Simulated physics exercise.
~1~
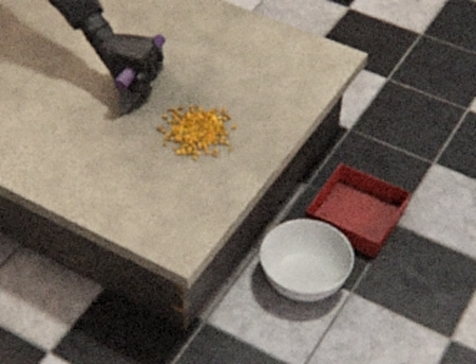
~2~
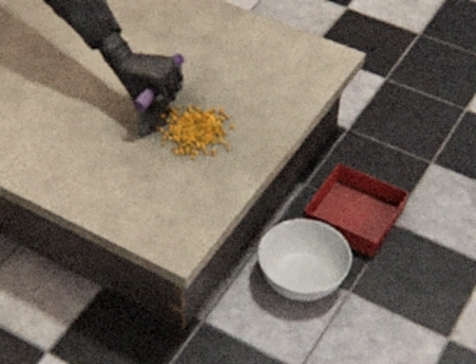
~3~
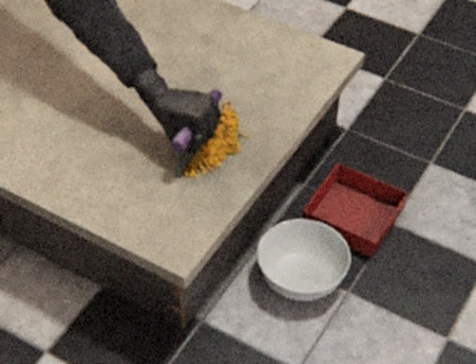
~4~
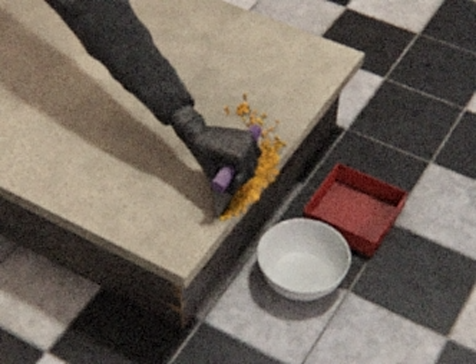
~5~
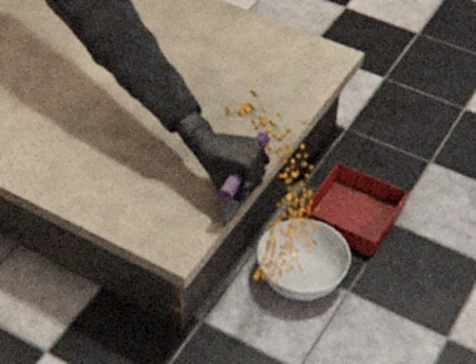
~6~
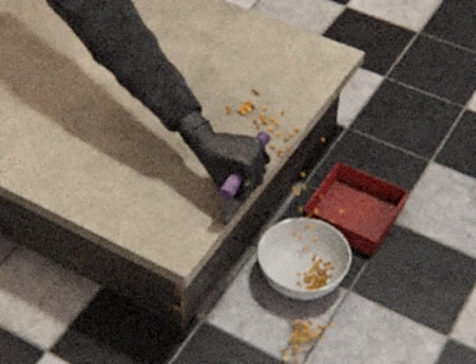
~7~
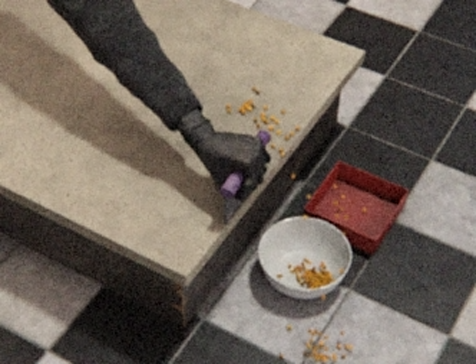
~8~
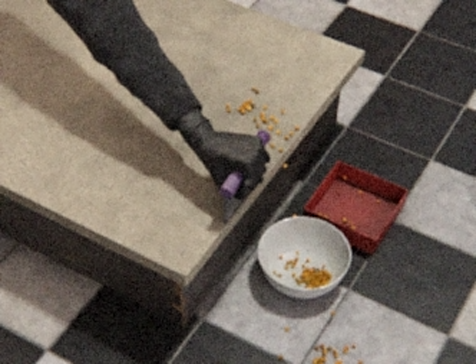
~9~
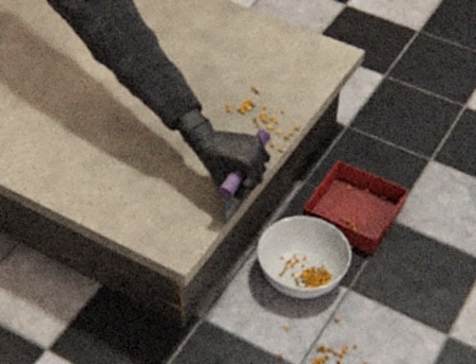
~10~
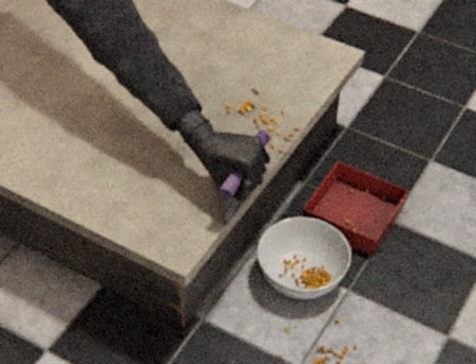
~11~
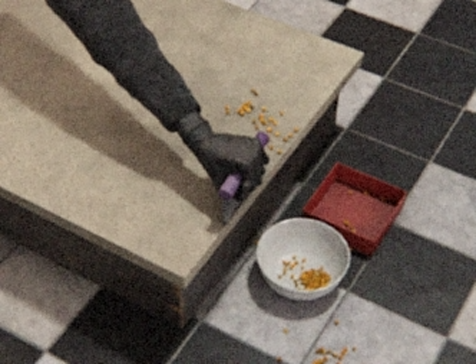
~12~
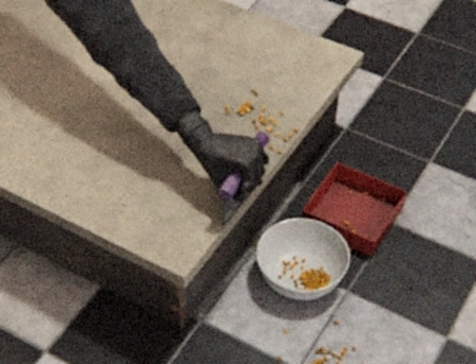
On a raised slab above checkered tiles, a dark-gloved hand scraping orange bits over the edge, about half landing in the white bowl.
